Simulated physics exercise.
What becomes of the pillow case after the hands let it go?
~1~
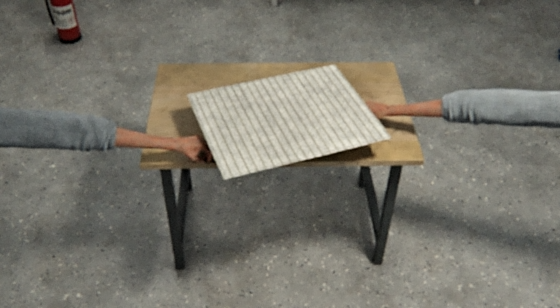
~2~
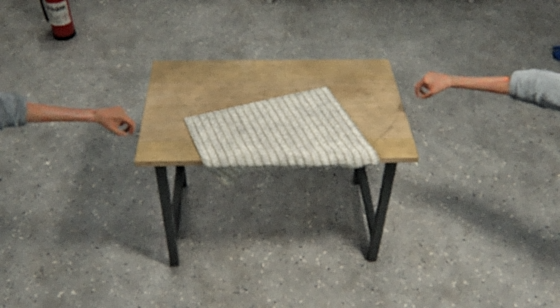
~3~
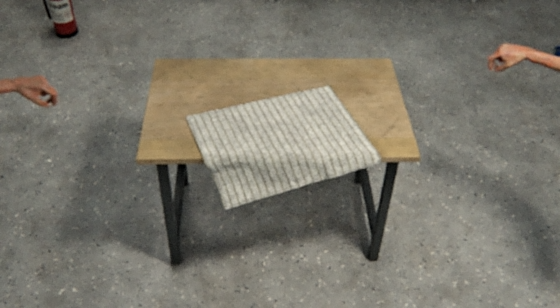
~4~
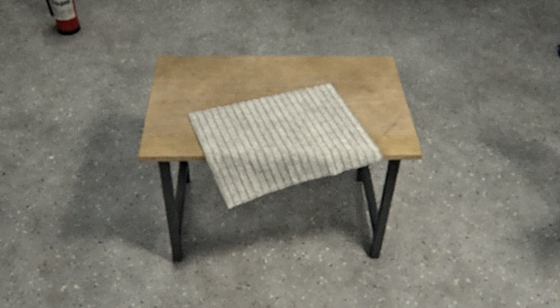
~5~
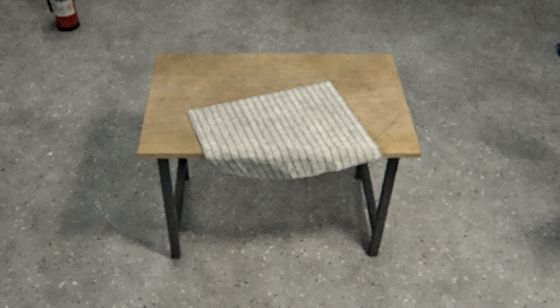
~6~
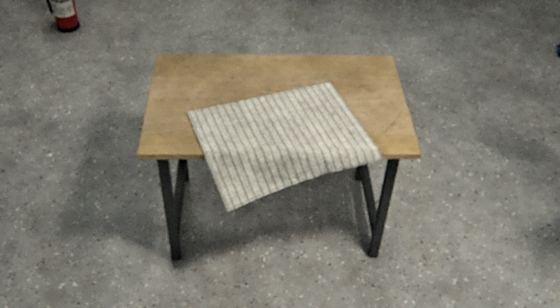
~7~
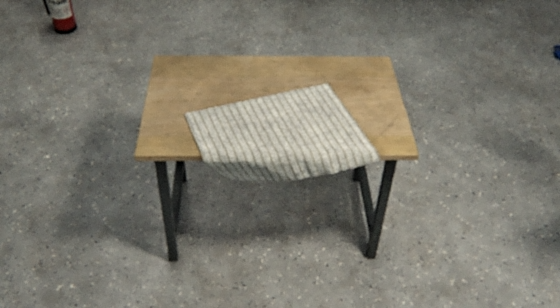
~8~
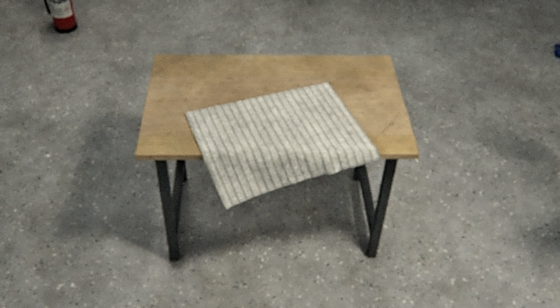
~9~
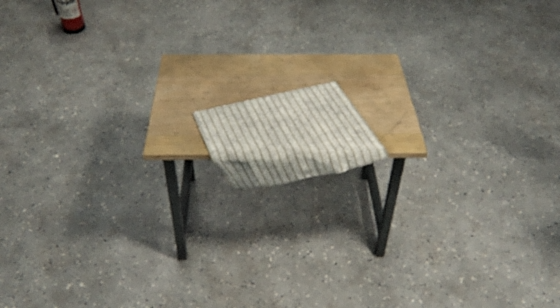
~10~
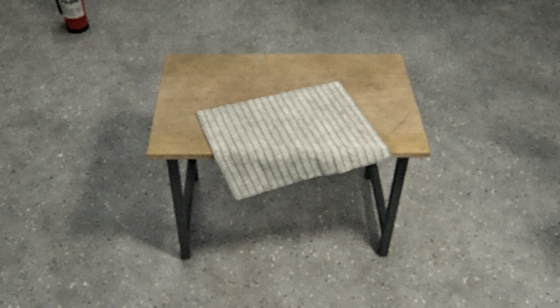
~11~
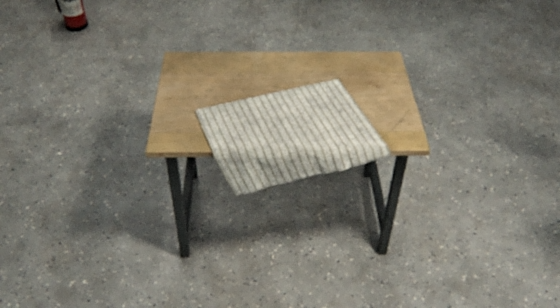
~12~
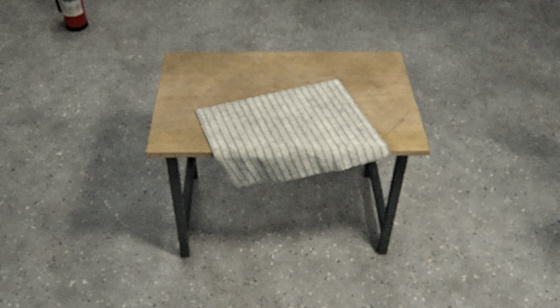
It stays on the tabletop, with most of it resting there and its front part hanging over the near edge.
